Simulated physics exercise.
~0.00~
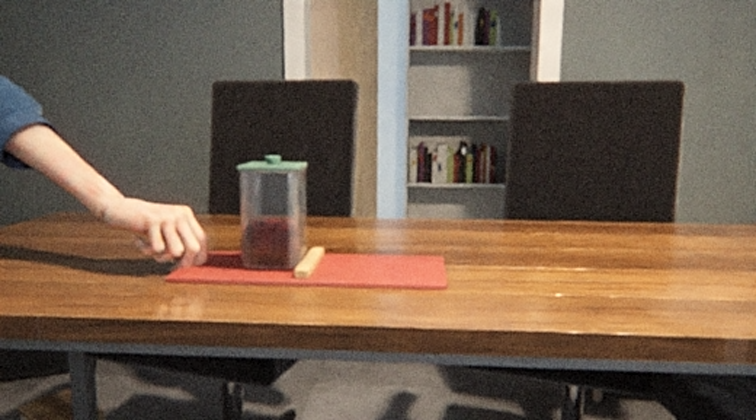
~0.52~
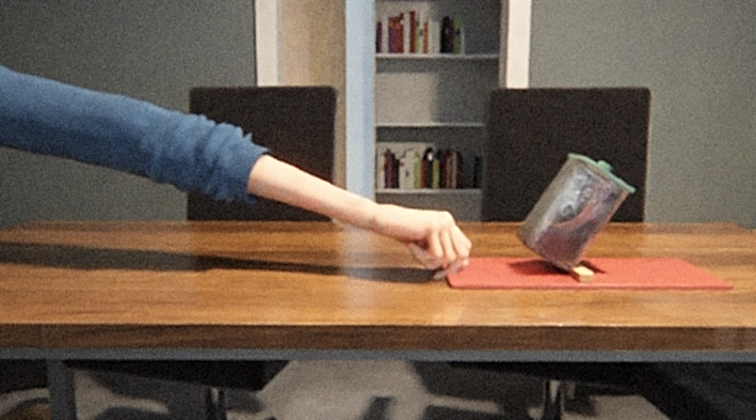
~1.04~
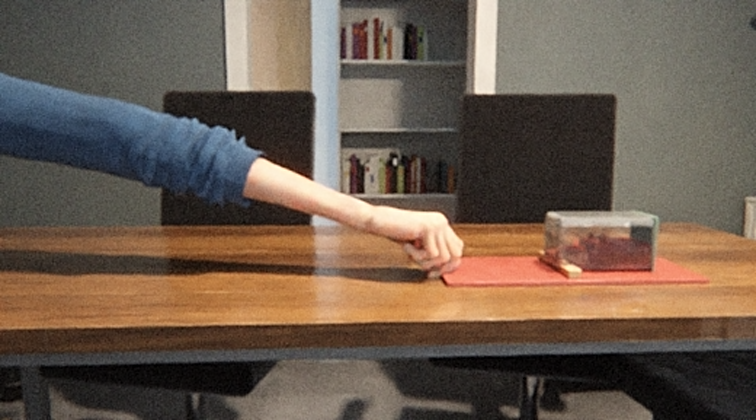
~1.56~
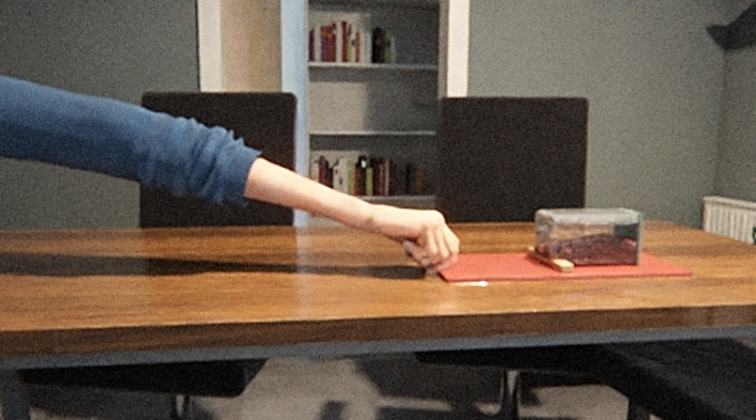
On a wooden table, a hand slides a red board right and stops, and the clear lidded canister tips over onto its side.
